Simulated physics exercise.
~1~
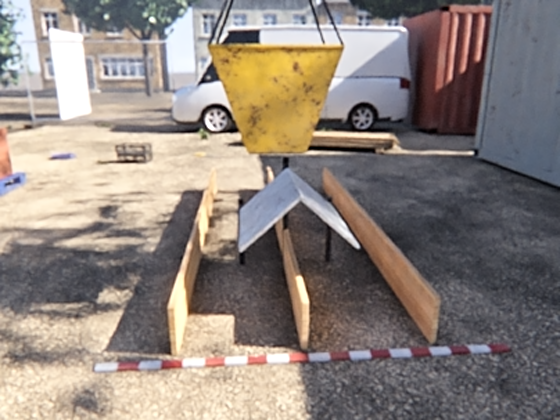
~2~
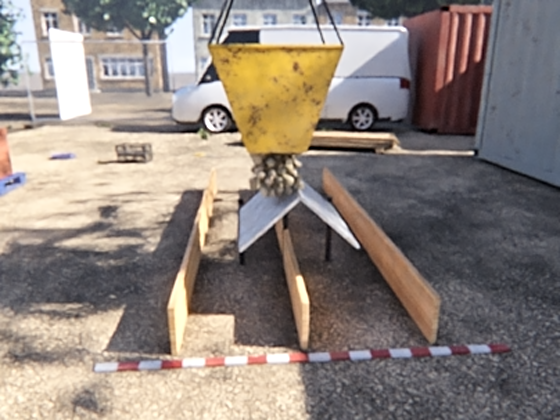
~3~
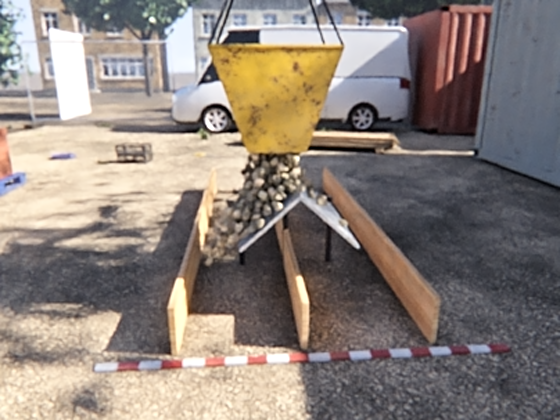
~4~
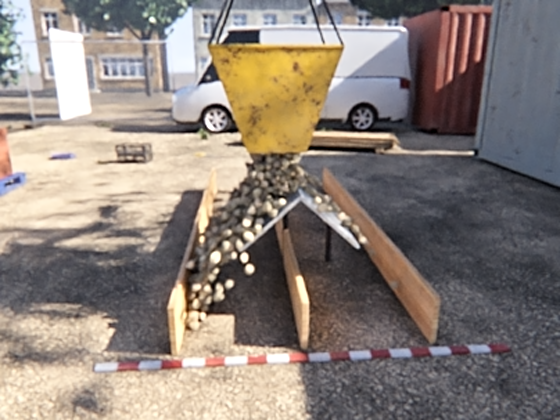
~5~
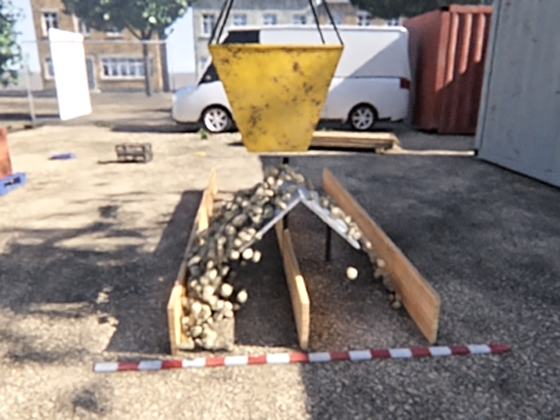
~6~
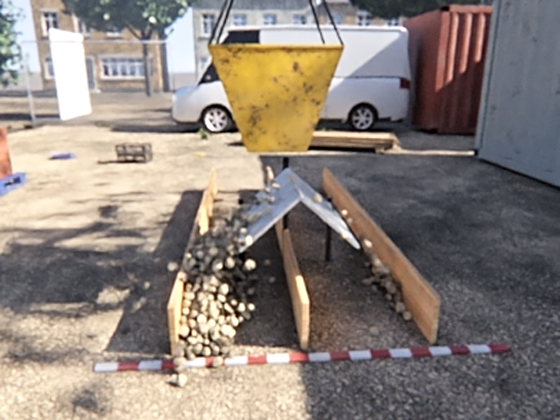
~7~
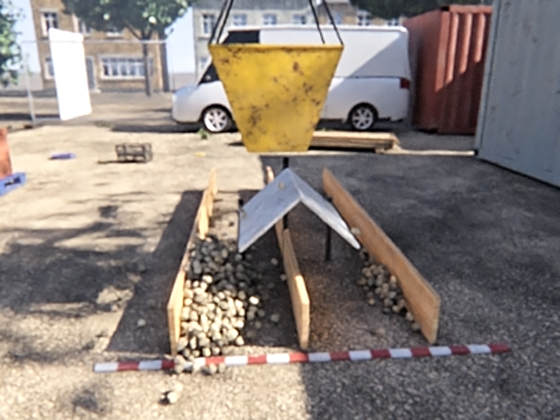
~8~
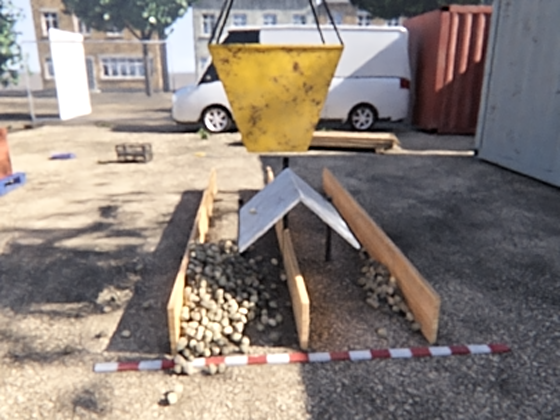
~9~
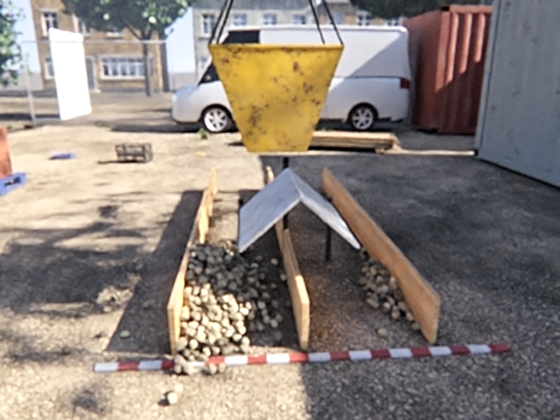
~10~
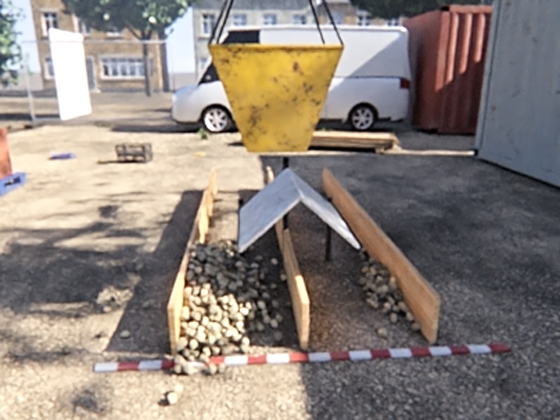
Stones dropped from the bottom of a hanging yellow skip onto a grey peaked metal roof and slid down both sides between wooden boards, ending with a large heap in the left bay, a small one along the right, and a few strays outside.
